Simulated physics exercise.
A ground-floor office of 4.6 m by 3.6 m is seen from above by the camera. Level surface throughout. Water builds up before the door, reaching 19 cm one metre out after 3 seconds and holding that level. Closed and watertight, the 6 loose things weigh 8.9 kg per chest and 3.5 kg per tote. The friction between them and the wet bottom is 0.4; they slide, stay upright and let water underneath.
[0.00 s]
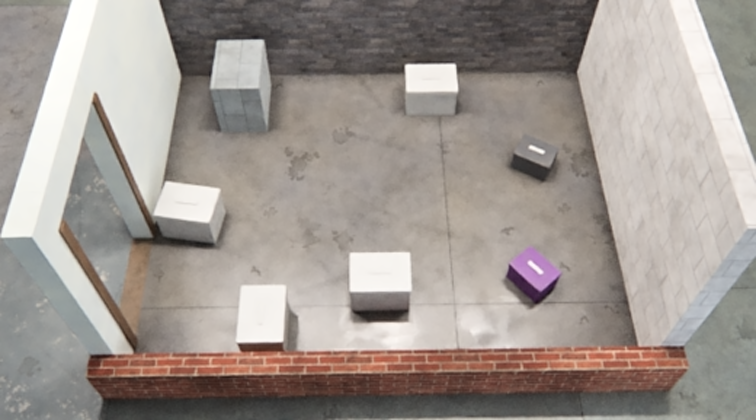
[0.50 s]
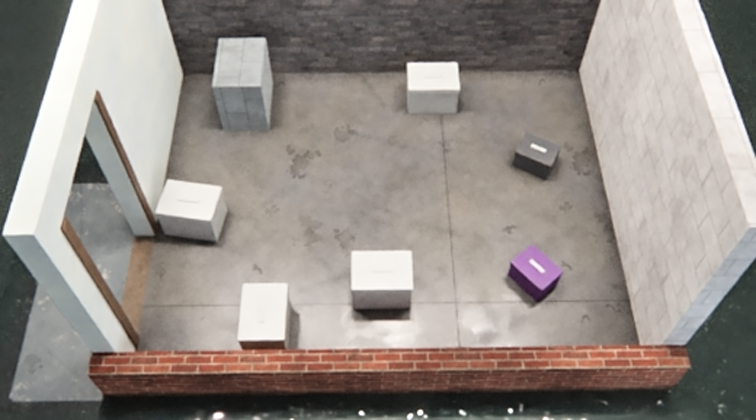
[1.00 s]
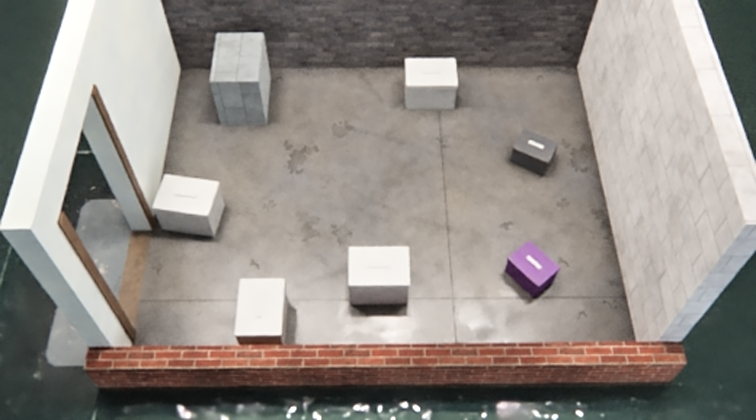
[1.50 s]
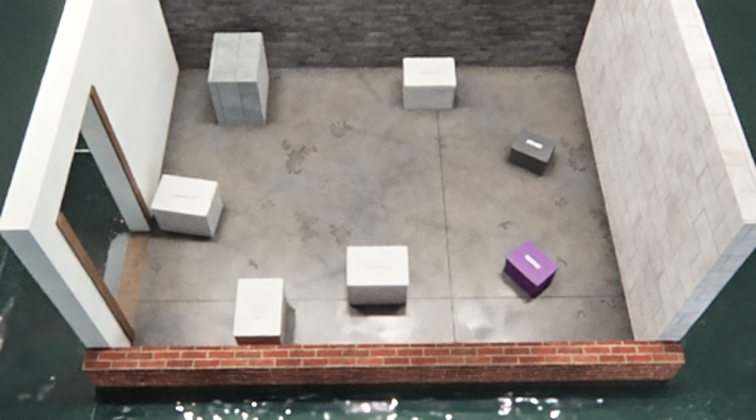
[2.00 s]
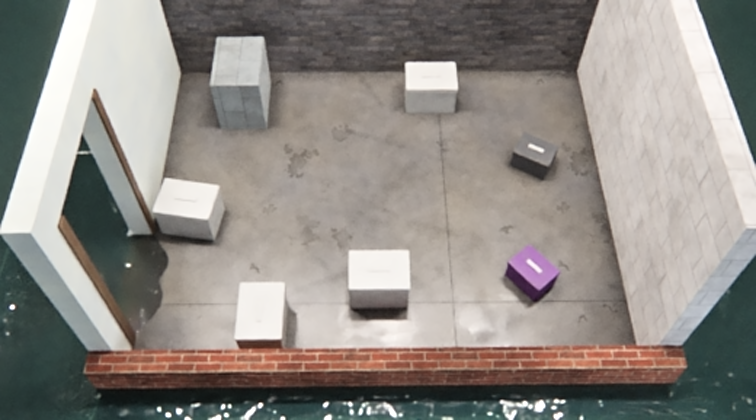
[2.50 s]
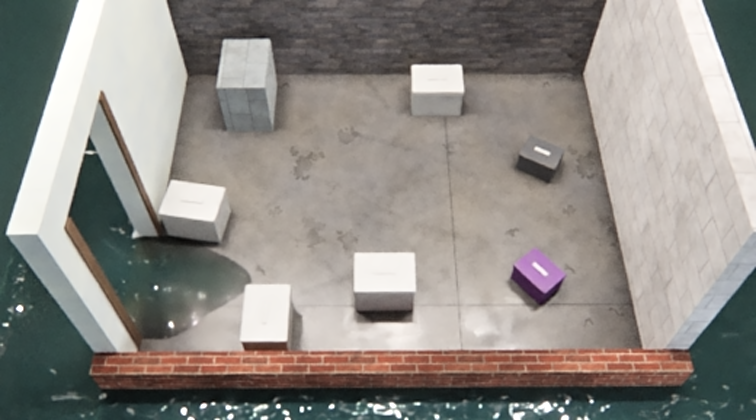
Ground-floor office from above, dark water surrounding the walls and spreading in through the left doorway while the boxes stay still.
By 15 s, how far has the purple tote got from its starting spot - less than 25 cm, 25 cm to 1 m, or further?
It has gone further than 1 m.
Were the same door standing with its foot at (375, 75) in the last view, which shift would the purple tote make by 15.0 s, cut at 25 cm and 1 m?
Outcome: The purple tote moves far off.
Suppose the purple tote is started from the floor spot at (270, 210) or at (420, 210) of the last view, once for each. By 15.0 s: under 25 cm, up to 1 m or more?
First try: It covers a big distance; second try: It covers a big distance.
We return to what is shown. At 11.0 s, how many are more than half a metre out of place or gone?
The answer is 5.
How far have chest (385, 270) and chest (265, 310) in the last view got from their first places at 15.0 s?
They've ended up 250 cm and 250 cm away, in that order.
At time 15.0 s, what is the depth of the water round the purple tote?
I'd put it at about 8 cm.
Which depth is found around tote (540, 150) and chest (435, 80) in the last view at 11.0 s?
Close to 5 and 6 centimetres.
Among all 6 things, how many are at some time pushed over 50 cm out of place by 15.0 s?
The total is 5.
After 3.5 s the purple tote is near (540, 270), 0.0 m from its start, aground; 0 afloat.
After 6.8 s the purple tote is near (610, 255), 0.7 m from its start, afloat; 4 afloat.
After 11.0 s the purple tote is near (541, 104), 2.0 m from its start, afloat; 5 afloat.
After 15.0 s the purple tote is near (293, 173), 2.6 m from its start, afloat; 6 afloat.
